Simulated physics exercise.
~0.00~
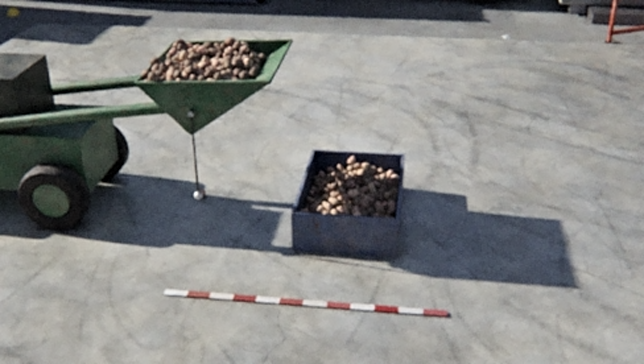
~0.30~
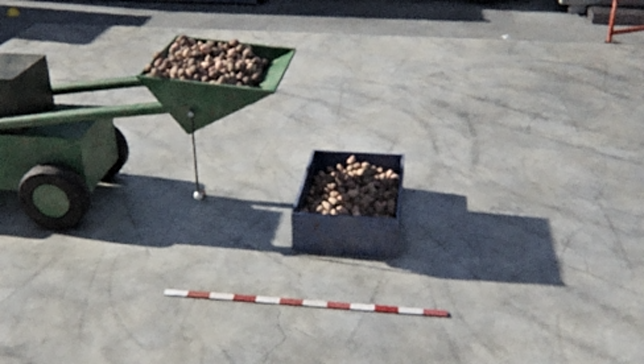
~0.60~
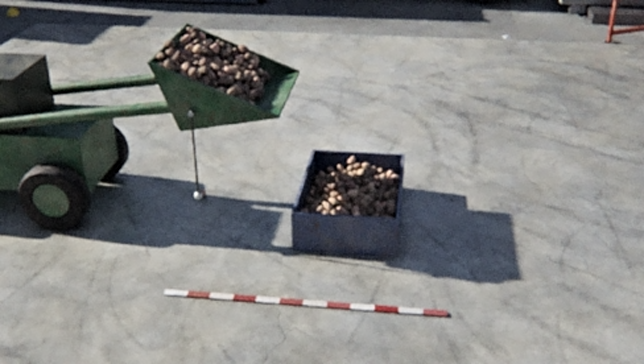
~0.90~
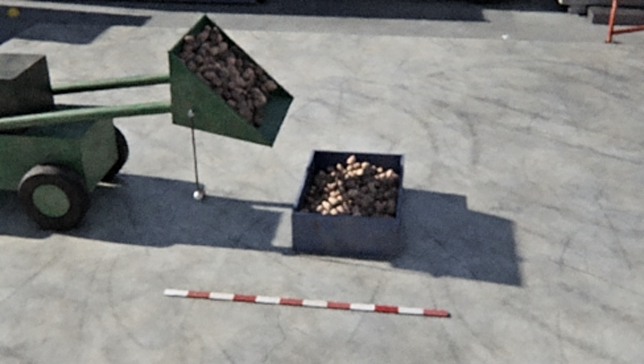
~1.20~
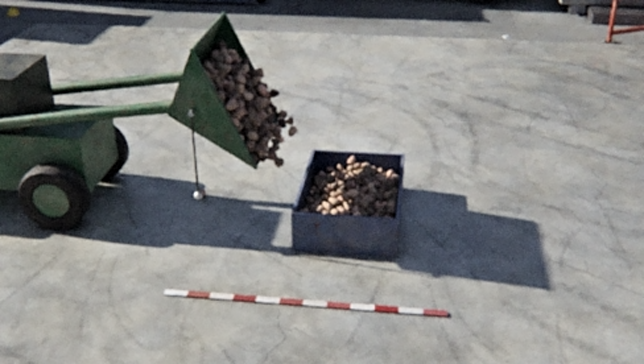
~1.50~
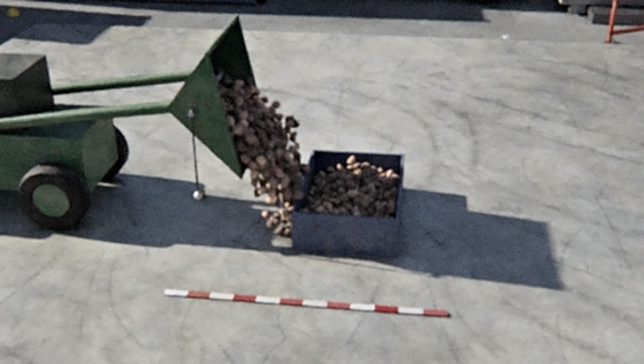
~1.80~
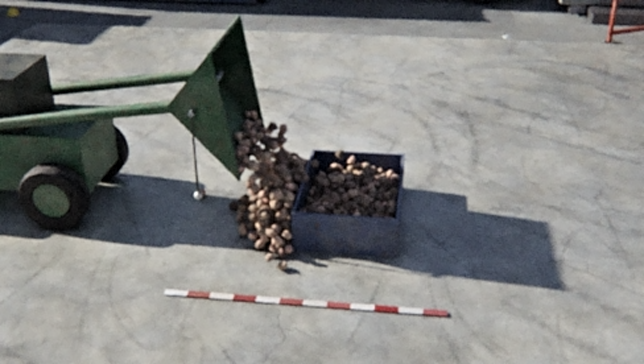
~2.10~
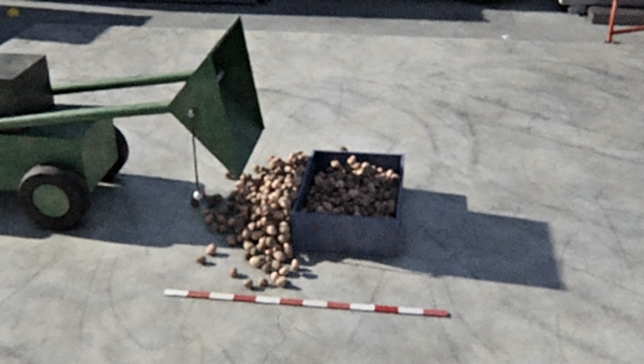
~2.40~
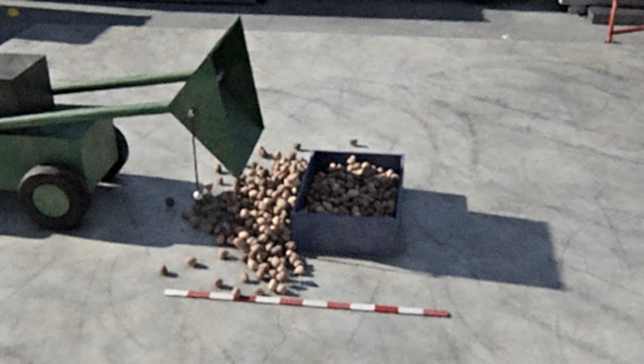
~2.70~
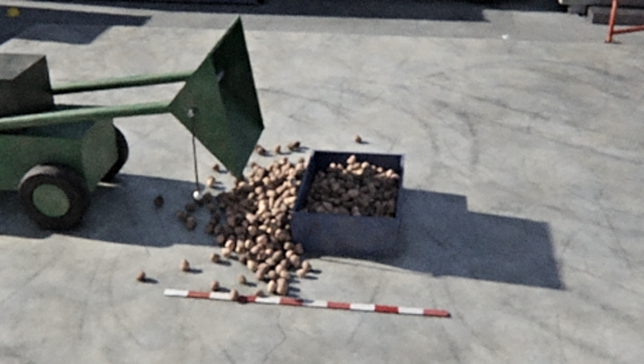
A green loader bucket tips right and drops its brown lumps mostly short of the dark bin.
